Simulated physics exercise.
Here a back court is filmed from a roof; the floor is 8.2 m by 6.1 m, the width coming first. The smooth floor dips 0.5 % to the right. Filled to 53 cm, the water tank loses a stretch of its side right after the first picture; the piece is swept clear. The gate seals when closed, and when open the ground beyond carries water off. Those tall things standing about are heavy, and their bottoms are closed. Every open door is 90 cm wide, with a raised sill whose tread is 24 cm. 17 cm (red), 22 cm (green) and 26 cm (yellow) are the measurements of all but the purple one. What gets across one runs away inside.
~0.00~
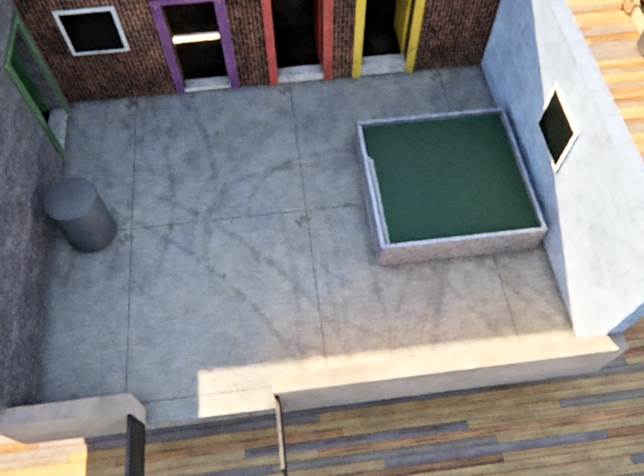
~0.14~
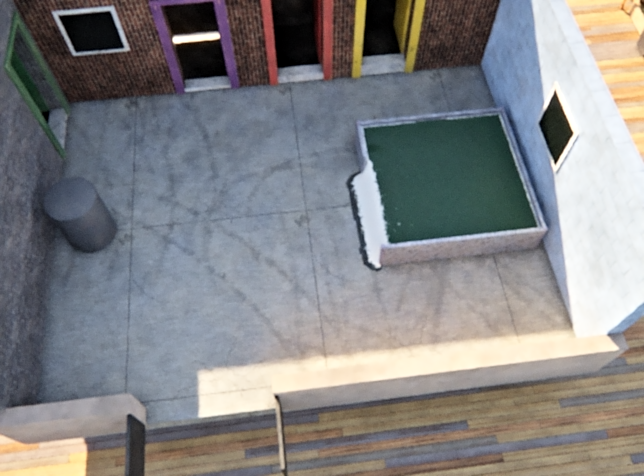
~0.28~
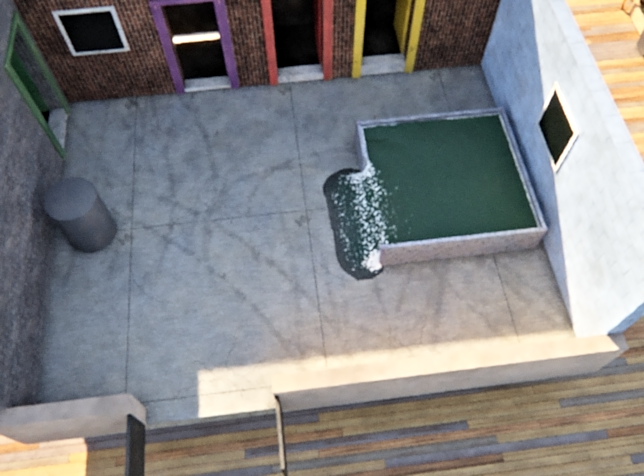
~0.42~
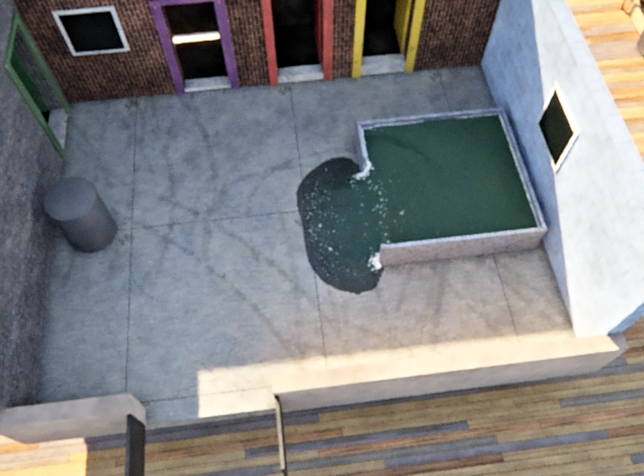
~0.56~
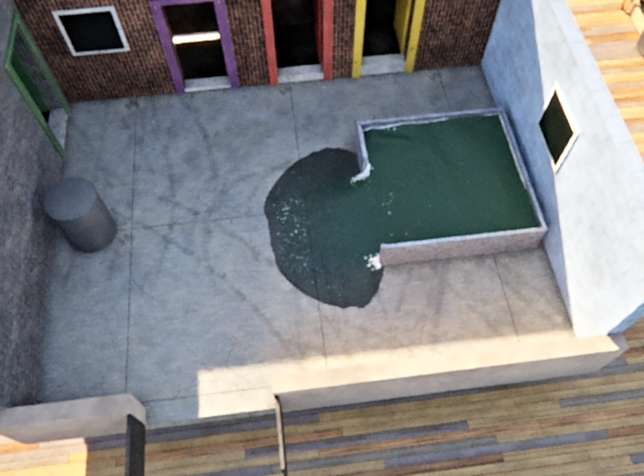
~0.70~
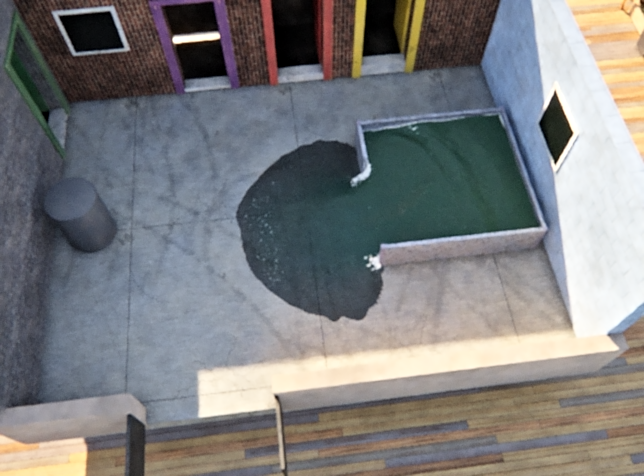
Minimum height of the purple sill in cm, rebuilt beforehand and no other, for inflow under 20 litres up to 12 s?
6 cm.
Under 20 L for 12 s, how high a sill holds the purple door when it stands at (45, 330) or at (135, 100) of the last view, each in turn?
Minimums: About 16 cm and 8.5 cm.
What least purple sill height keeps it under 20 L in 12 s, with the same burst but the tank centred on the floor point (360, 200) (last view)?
Then roughly 6.0 cm.
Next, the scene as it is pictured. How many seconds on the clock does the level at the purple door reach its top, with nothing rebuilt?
The level tops out near 9.5 seconds.
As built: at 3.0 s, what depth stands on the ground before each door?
Door by door in centimetres - red 0, purple 2, green 9, yellow 0.
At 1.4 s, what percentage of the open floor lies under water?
Roughly 30 percent of the floor.
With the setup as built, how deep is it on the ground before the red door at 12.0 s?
Roughly 5.5 cm deep.
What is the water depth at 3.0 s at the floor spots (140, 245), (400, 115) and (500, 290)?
Roughly 5, 0 and 0 centimetres.
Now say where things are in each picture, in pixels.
The first frame shows the water tank at (446, 176) is whole and still, 53 cm deep; the purple door at (199, 51) is dry.
In the second frame, the front is at (354, 194), 0.2 m from the gap at (374, 214); 0.2 m2 of floor is wet, 53 cm left at the back.
In the third frame, water pours out at (374, 214) and has run 0.7 m, to (333, 214); about 9 cm deep outside, 53 cm at the back.
In the fourth frame, water pours out at (374, 215) and has run 1.1 m, to (309, 238); about 8 cm deep outside, 53 cm at the back.
In the fifth frame, water pours out at (374, 214) and has run 1.7 m, to (271, 215); about 6 cm deep outside, 53 cm at the back.
In the sixth frame, the front is at (243, 220), 2.2 m from the gap at (374, 214); 5.3 m2 of floor is wet, 53 cm left at the back; the purple door at (199, 51), 4.3 m from the gap, is still 2.3 m from the nearest water.
After 1.4 s water covers 30 % of the floor, deepest (28 cm) near (366, 241); it has not reached the purple door.
After 3.0 s water covers 60 % of the floor, deepest (42 cm) near (36, 421); 2 cm at the purple door, 0 litres in over its 8 cm sill.
After 12.0 s water covers 95 % of the floor, deepest (13 cm) near (461, 99); 7 cm at the purple door, 4 litres in over its 8 cm sill.
At the purple door as built, the water arrived by 3.0 s and peaked near 10 cm at 9.4 s.
With a sill of 5 cm, 32 litres would have come in within the 12 s; with 7 cm, 9 litres. So under 20 litres takes about 6 cm.
